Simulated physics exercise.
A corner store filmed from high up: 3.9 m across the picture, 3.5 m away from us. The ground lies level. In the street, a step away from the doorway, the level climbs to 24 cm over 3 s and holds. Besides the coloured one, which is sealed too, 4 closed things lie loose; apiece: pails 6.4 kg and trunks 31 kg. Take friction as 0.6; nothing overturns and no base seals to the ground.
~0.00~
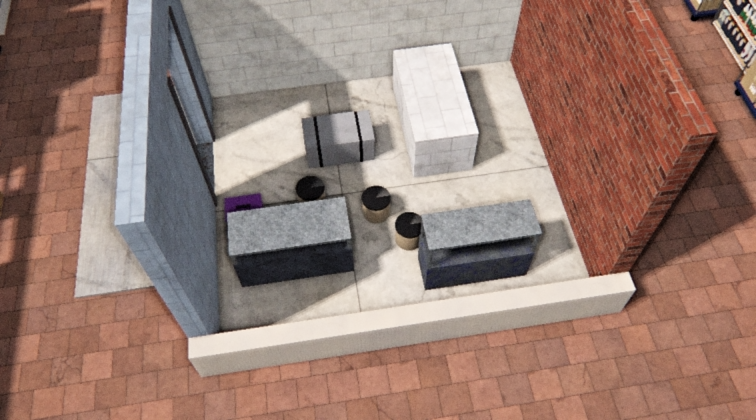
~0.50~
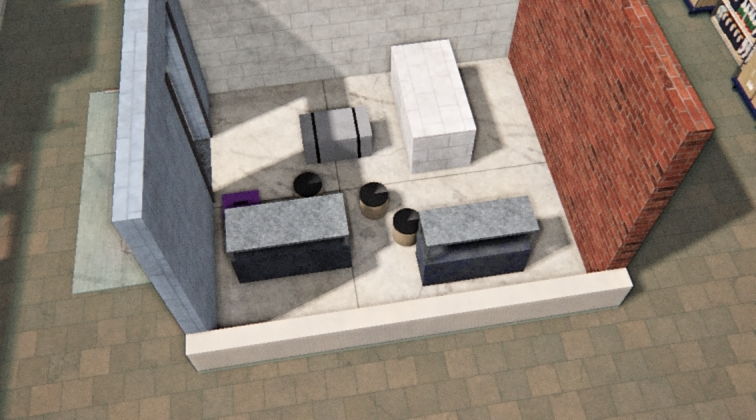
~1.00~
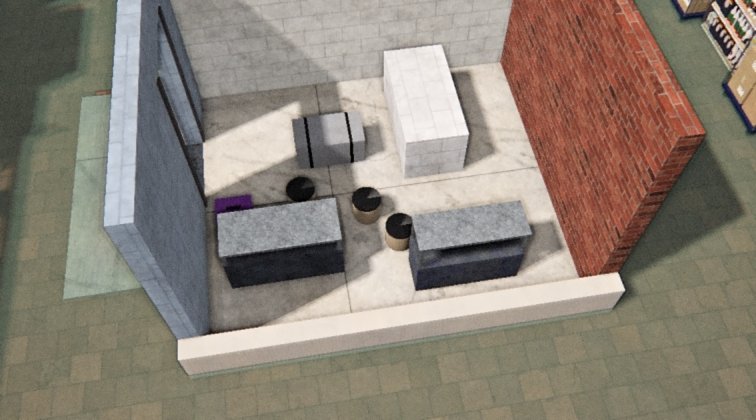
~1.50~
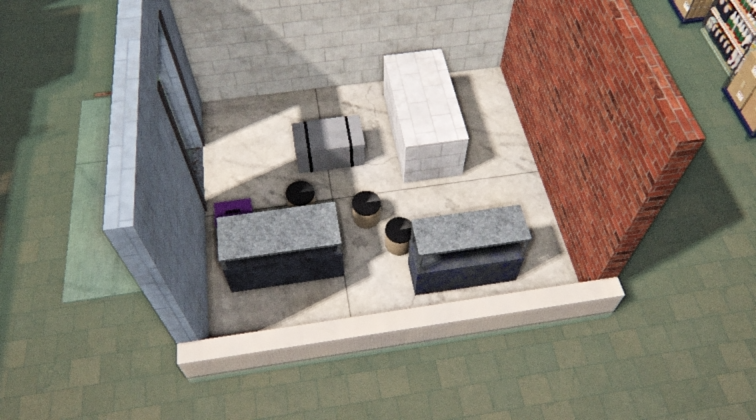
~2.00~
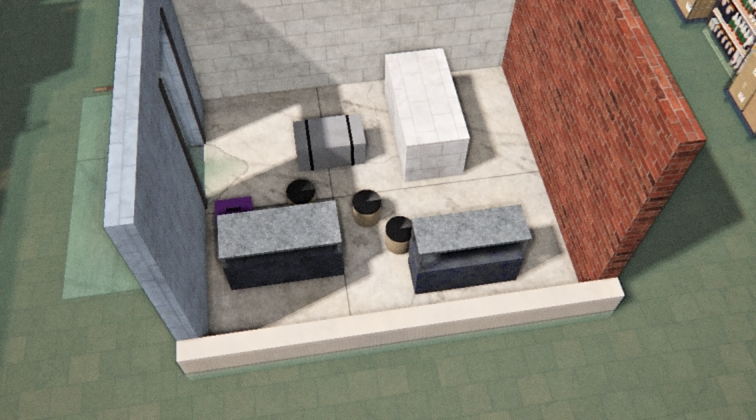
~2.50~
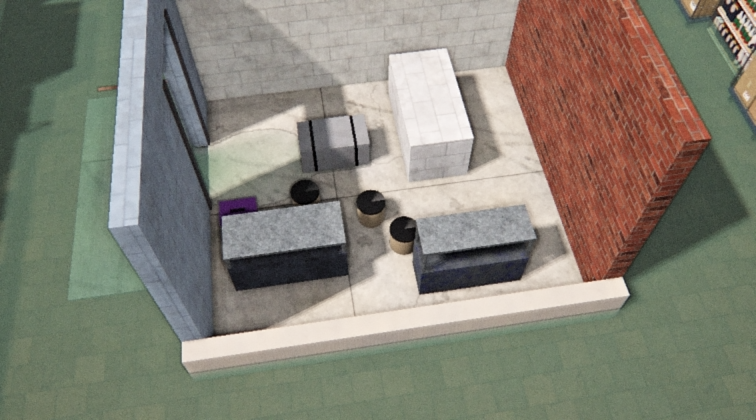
In the video, seen from above, a small walled store holds counters, a purple tote and other containers; the surrounding paving turns from reddish to green, then shallow greenish water spreads inside by the left wall while the objects stay still.
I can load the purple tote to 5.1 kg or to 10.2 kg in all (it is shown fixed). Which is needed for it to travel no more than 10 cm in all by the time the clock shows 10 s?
I expect that only the larger load is enough.
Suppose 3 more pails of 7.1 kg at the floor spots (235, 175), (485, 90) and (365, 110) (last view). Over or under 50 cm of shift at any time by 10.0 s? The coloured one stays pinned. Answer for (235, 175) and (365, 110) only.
In that order: More, short of it.
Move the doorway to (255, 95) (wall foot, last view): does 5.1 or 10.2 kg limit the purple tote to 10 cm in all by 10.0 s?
In that case neither load is enough.
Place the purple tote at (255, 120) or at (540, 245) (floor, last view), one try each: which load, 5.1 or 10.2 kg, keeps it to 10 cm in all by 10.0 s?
In that order: Neither holds; neither is enough.
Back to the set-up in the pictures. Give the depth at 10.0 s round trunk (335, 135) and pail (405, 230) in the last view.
Roughly 12 and 11 cm.
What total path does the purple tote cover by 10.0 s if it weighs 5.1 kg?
About 30 cm.
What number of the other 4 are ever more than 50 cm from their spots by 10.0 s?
That makes 4.
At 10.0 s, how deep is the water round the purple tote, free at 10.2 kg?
About 5 cm.
After 3.5 s the purple tote would be 2 cm from its start with 5.1 kg and 0 cm from its start with 10.2 kg; 3 cm of water round it then.
After 4.5 s the purple tote would be 14 cm from its start with 5.1 kg and 0 cm from its start with 10.2 kg; 5 cm of water round it then.
After 7.0 s the purple tote would be 18 cm from its start with 5.1 kg and 0 cm from its start with 10.2 kg; 6 cm of water round it then.
After 10.0 s the purple tote would be 19 cm from its start with 5.1 kg and 0 cm from its start with 10.2 kg; 5 cm of water round it then.
